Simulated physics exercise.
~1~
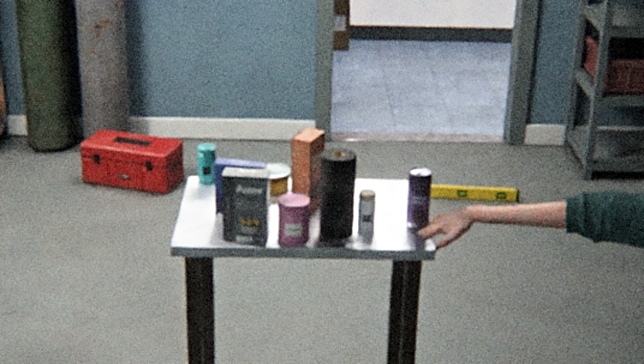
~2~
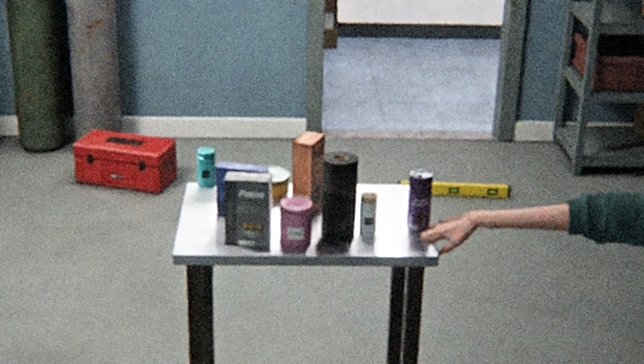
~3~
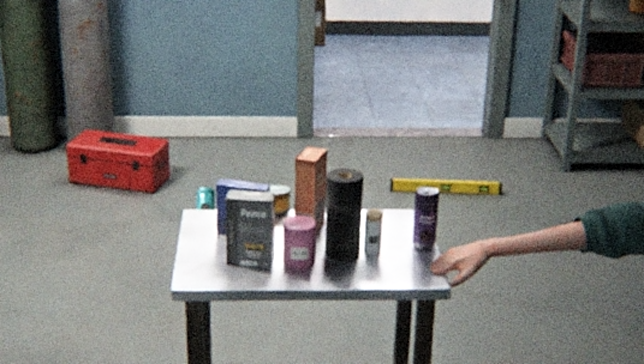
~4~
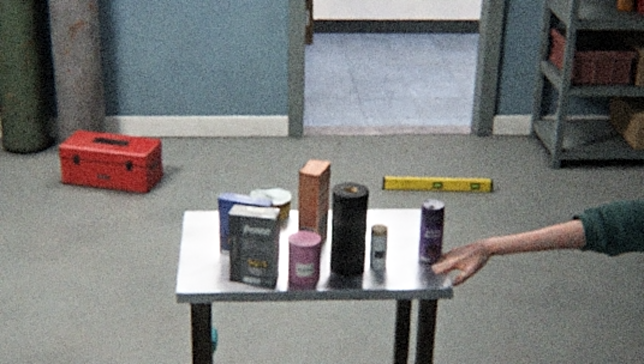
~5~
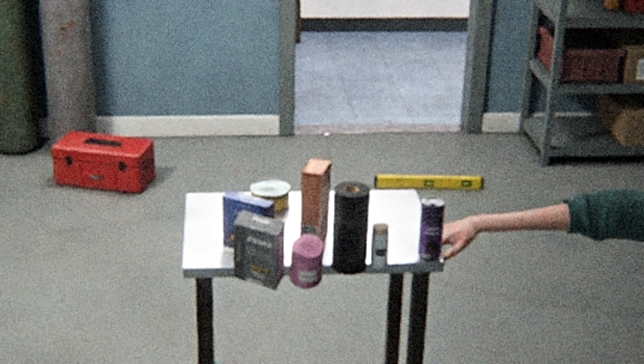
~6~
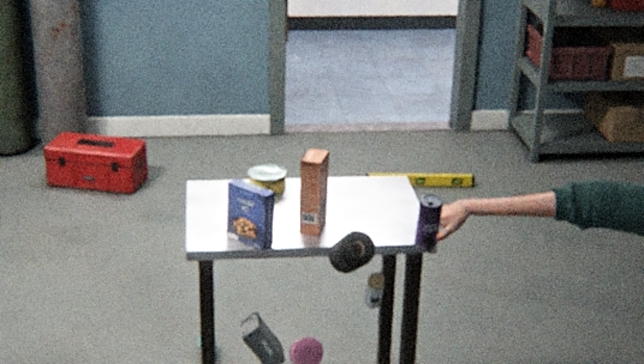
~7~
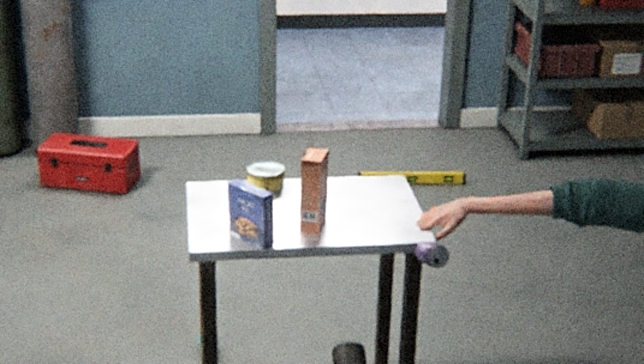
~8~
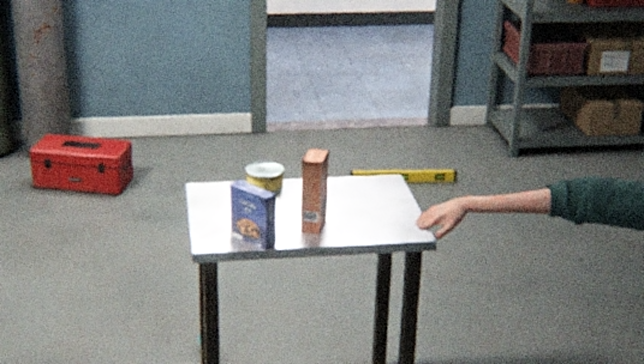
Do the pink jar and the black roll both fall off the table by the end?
Yes, both of them topple over the near edge as the table jerks back, and they drop out of view below it.
